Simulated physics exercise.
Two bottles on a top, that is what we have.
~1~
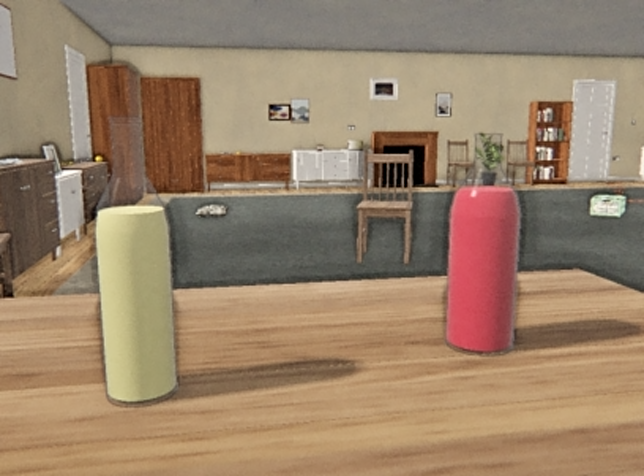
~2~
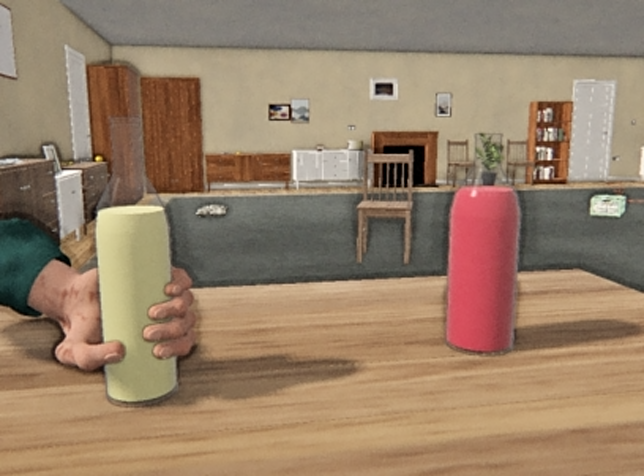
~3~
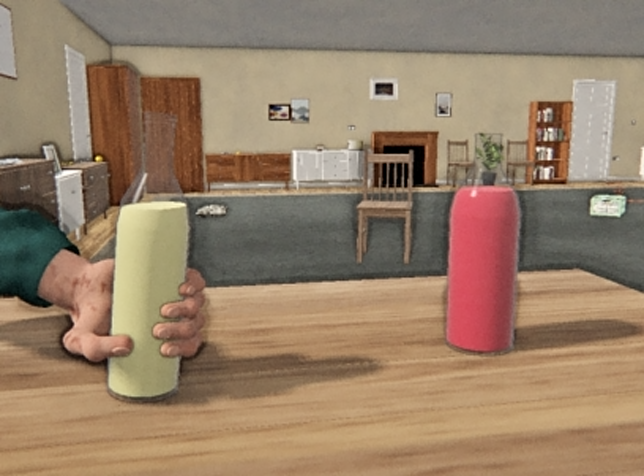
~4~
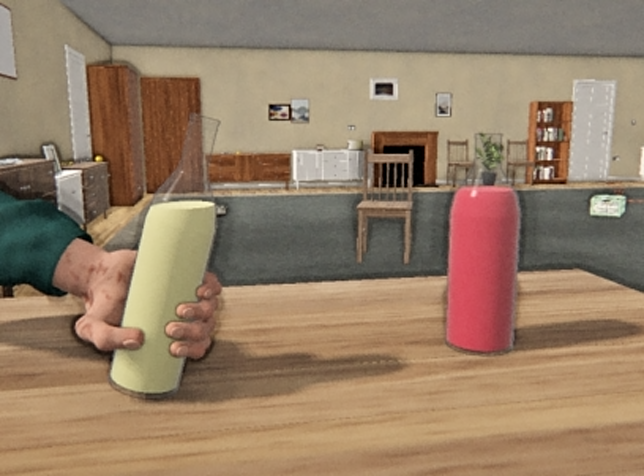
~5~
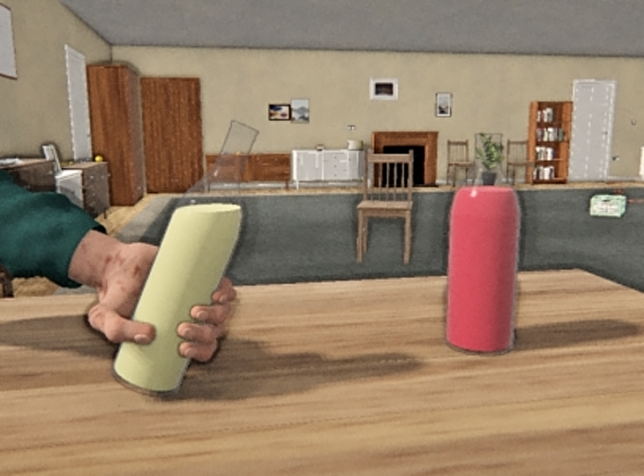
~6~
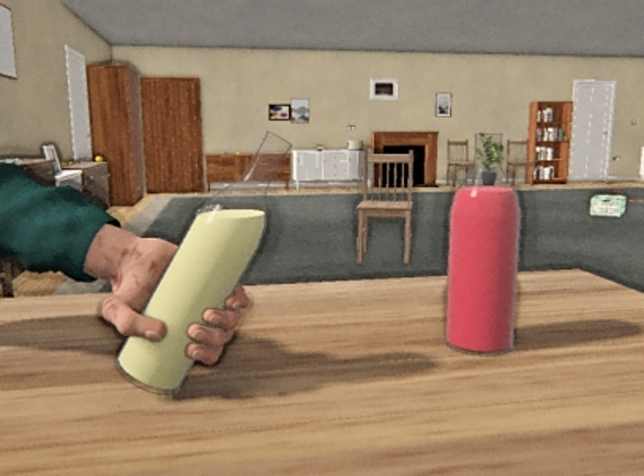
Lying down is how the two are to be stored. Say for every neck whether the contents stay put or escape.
Left bottle: The result will be some loss. Right bottle: The result will be some loss.
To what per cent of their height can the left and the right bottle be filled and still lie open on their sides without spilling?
The first takes 22 %, the second 24 %.
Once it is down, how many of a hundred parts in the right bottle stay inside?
35 percent or so.
A moment on, the left bottle is nearly down; left bottle, all still inside.
Further on, the left bottle lies flat; left bottle, a puddle at its mouth.
When it is over, both lie flat; left bottle, a puddle at its mouth; right bottle, a puddle at its mouth.
